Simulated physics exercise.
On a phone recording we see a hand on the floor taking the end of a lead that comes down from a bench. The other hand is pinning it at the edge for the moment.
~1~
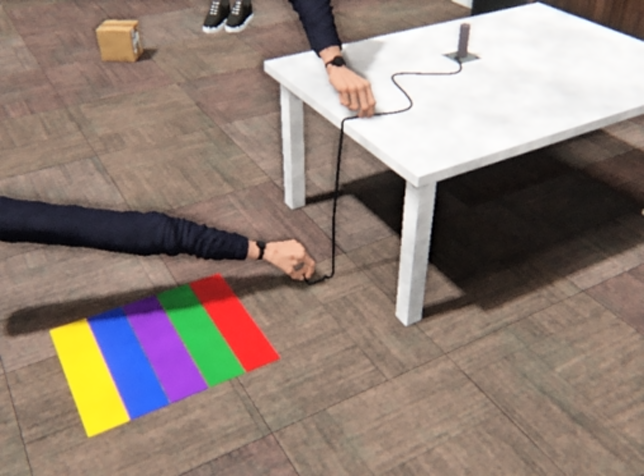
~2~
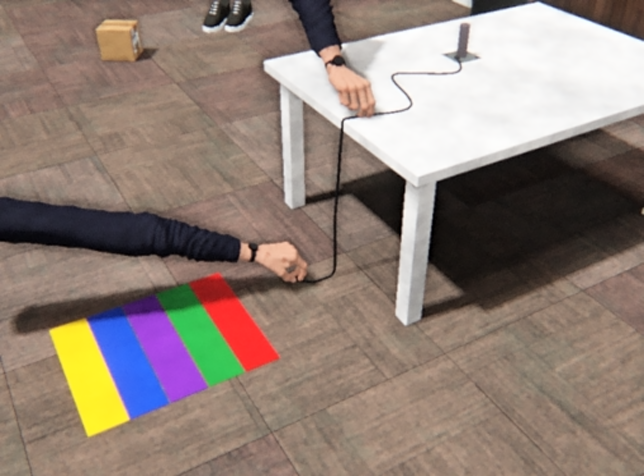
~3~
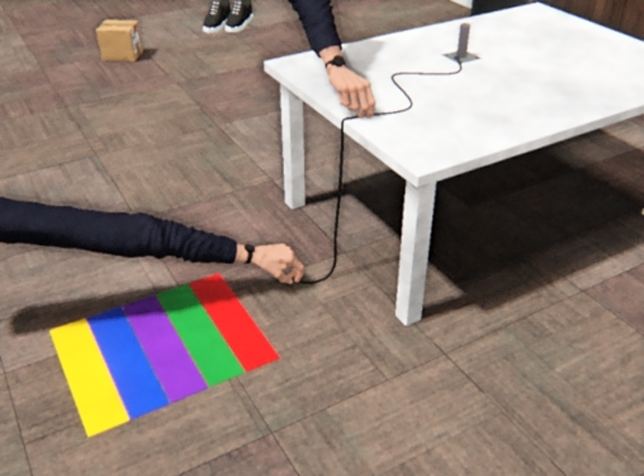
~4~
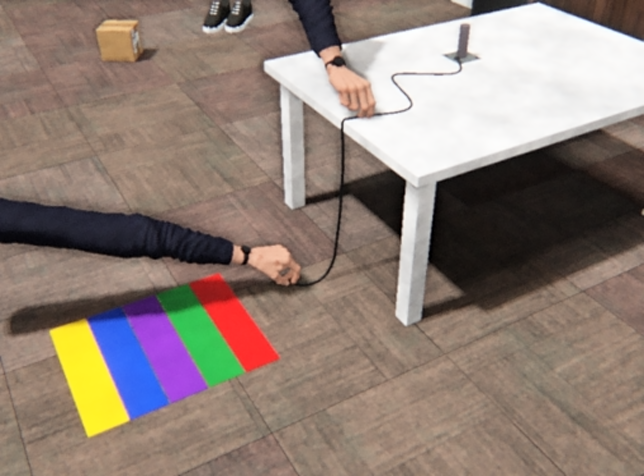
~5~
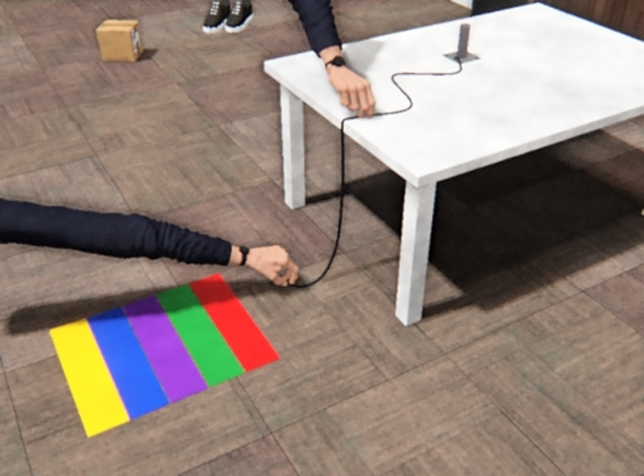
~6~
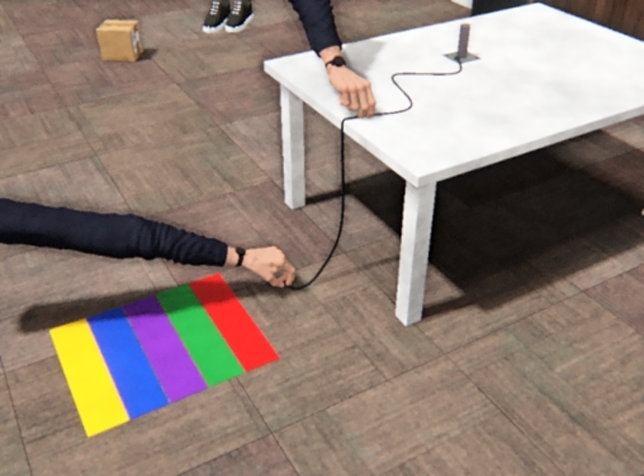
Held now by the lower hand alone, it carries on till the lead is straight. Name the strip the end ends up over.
Blue.
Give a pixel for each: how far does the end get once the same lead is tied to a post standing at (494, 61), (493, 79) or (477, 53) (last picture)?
(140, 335), (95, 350) and (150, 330), in that order.
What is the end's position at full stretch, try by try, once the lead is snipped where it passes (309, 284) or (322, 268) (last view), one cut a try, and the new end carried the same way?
Around (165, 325) for the first cut and around (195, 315) for the second.
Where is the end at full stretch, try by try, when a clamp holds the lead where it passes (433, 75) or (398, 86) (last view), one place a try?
Respectively, (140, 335) and (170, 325).
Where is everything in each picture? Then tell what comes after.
End (304, 276); red (252, 348); green (217, 362); purple (180, 376); blue (141, 392); yellow (101, 407), in the first frame.
End (297, 278); lead through (460, 70) (394, 75) (411, 106) (343, 125) (337, 193) (335, 255), in the second frame.
End (294, 280), in the third frame.
End (290, 281); lead through (460, 70) (394, 76) (411, 106) (343, 126) (342, 192) (335, 256), in the fourth frame.
End (288, 282), in the fifth frame.
End (285, 283); lead through (461, 70) (394, 76) (411, 106) (343, 126) (343, 191) (330, 255), in the sixth frame.
Soon after, end near (176, 323); over purple.
After that, end near (138, 336); over blue.
At the stop, end near (116, 344); over blue. The end stops over the blue strip.
